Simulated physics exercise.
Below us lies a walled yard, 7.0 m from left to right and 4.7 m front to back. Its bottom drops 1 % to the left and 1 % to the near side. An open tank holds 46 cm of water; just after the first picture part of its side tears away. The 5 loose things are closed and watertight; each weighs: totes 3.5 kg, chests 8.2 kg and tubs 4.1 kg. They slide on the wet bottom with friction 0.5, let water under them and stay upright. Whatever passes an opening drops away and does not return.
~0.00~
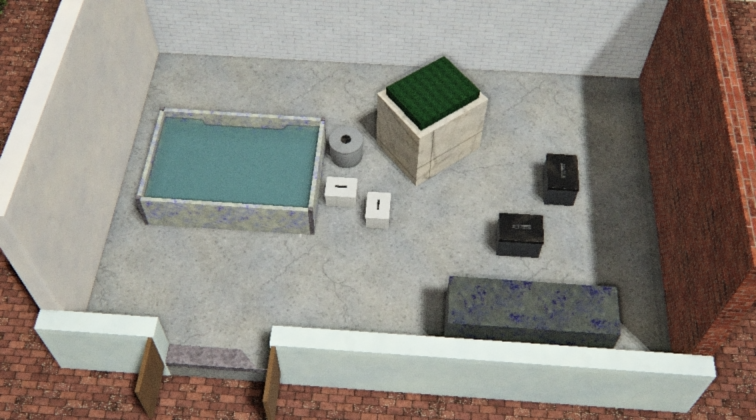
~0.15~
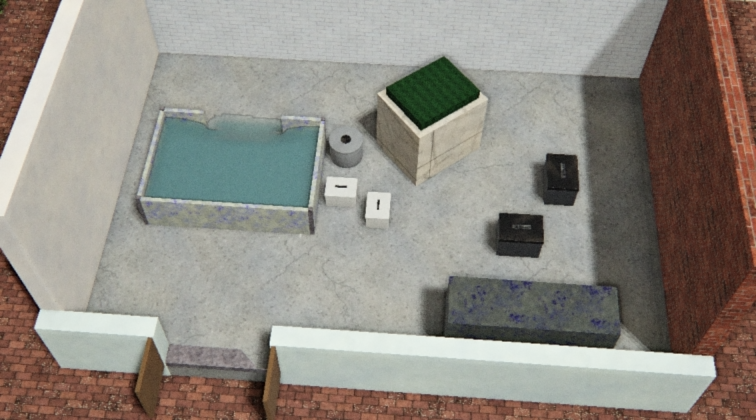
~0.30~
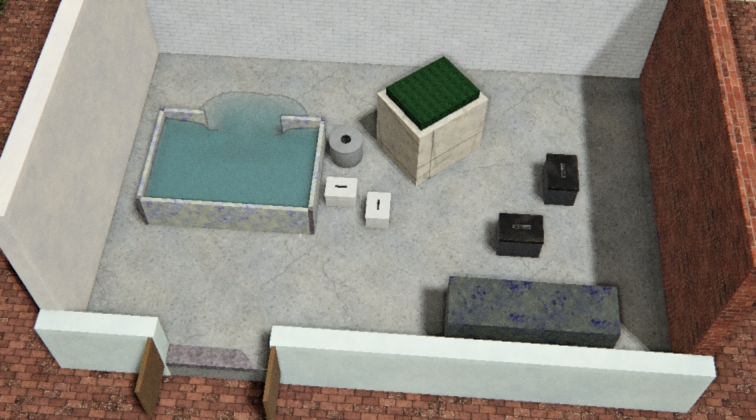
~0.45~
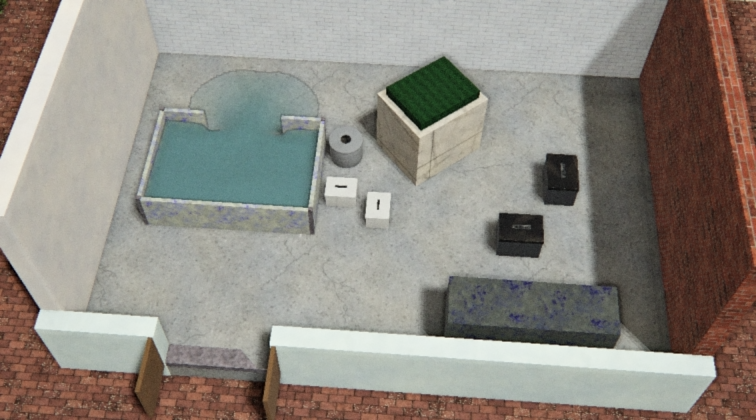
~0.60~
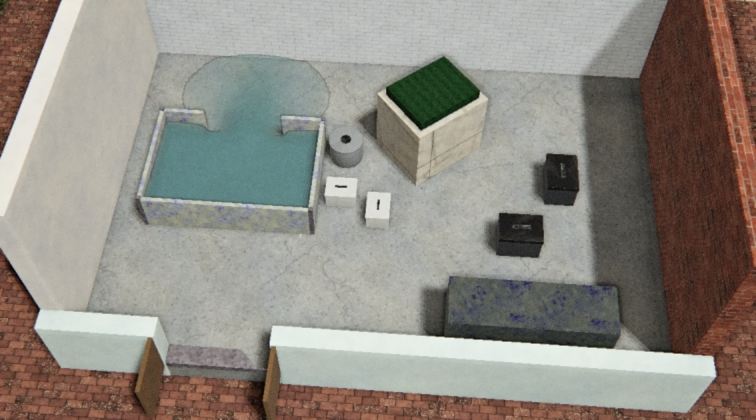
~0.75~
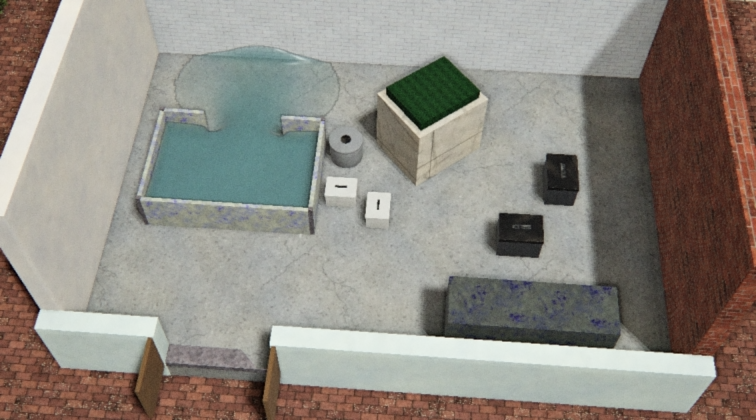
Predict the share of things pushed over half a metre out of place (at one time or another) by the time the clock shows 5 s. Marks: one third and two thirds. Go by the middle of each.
It is less than a third.
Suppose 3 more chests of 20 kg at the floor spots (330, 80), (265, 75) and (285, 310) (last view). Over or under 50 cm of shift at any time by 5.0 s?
In turn: More, more, less.
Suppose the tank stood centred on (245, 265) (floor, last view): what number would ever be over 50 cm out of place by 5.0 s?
Then 1.
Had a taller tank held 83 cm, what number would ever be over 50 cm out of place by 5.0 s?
Then 2.
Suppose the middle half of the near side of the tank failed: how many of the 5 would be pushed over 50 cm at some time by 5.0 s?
In that case 0 of them.
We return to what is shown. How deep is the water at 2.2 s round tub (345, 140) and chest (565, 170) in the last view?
Roughly 0 and 0 cm.
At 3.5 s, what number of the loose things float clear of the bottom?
At that moment 0.
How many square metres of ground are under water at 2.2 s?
Some 10.0 m2.
After 1.1 s 0 of 5 are over 50 cm from their spots; 0 afloat.
After 2.2 s 0 of 5 are over 50 cm from their spots; 0 afloat.
After 3.5 s 0 of 5 are over 50 cm from their spots; 0 afloat.
After 5.0 s 1 of 5 are over 50 cm from their spots, and 1 have been at some point; 1 afloat.
